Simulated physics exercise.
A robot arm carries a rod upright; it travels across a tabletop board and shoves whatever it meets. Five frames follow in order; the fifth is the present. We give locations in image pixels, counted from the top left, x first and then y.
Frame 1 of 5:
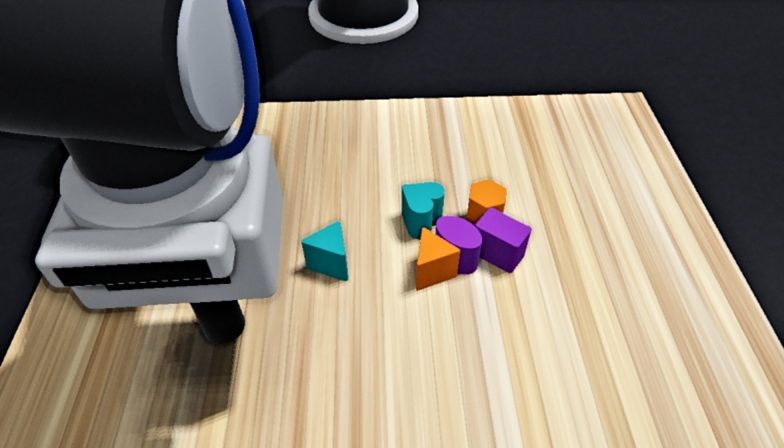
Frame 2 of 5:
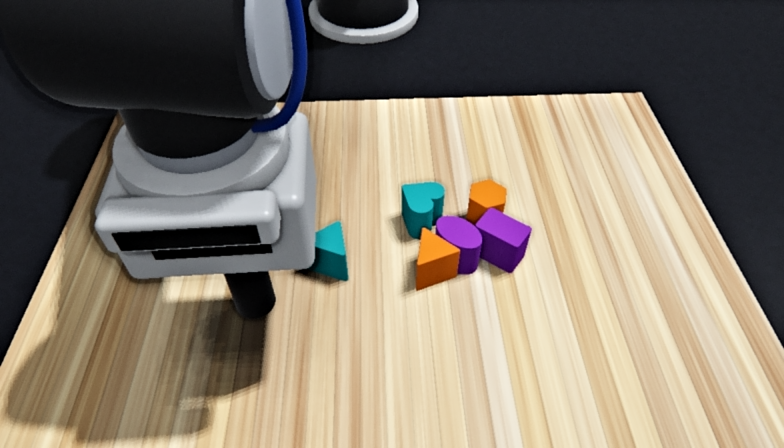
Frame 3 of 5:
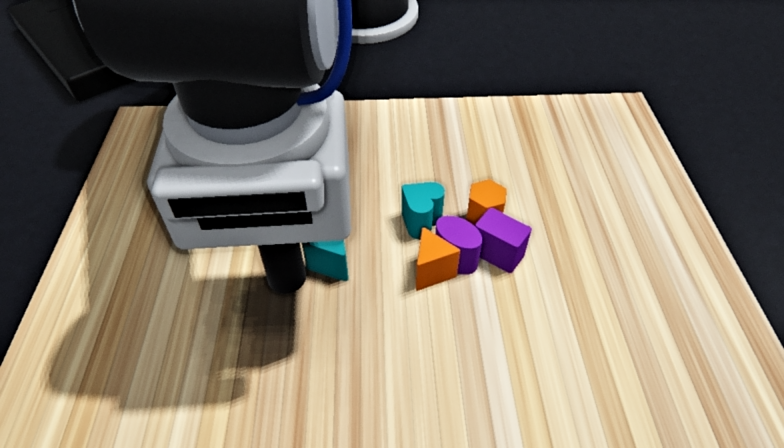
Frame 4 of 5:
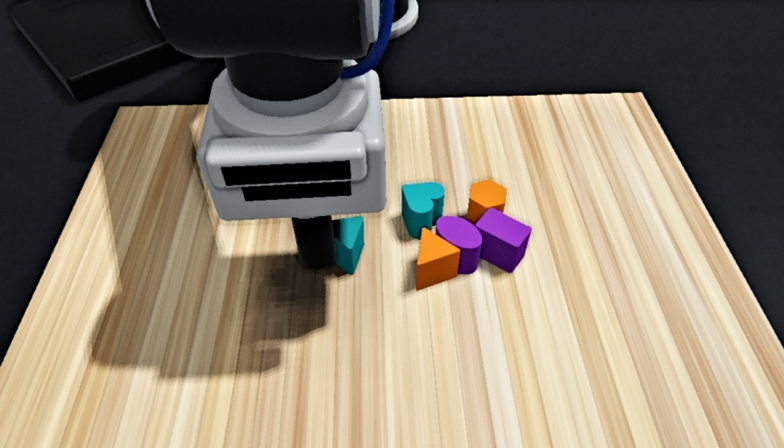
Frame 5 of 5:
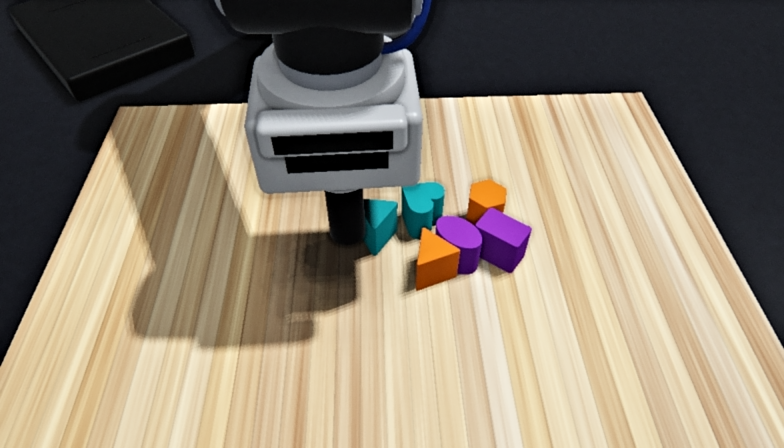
A robot arm moves right and pushes the turquoise triangular block toward the turquoise heart.
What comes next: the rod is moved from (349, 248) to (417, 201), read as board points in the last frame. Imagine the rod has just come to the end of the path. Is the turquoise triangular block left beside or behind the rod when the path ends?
No - that is not the case.
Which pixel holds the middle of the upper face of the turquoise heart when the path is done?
Most likely (467, 179).
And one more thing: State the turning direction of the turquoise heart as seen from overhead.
It ends up turned clockwise.
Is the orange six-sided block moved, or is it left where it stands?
Here's my answer: The orange six-sided block gets displaced.
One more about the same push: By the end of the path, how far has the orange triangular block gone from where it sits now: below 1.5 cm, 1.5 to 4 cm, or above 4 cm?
The smallest band: Under 1.5 cm.
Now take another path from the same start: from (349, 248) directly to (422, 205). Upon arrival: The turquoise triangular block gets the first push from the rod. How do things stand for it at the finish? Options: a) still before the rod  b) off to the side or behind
a (still before the rod)
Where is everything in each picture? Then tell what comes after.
Rod's lower end at (225, 327); turquoise triangular block at (328, 238); turquoise heart at (423, 195); orange triangular block at (434, 247); orange six-sided block at (488, 193), in the first frame.
Rod at (256, 303); blocks still, in the second frame.
Rod at (287, 279); blocks still, in the third frame.
Rod at (318, 255); turquoise triangular block at (344, 229), in the fourth frame.
Rod at (348, 232); turquoise triangular block at (375, 209); turquoise heart at (423, 195); orange triangular block at (434, 247); orange six-sided block at (488, 193), in the fifth frame.
On the path given first. Halfway along, rod at (385, 207); turquoise triangular block at (410, 183); turquoise heart at (442, 186), turned 35° clockwise.
At the end, rod at (418, 184); turquoise triangular block at (445, 164); turquoise heart at (467, 179), turned 55° clockwise; orange triangular block still; orange six-sided block at (505, 195), turned 20° clockwise.
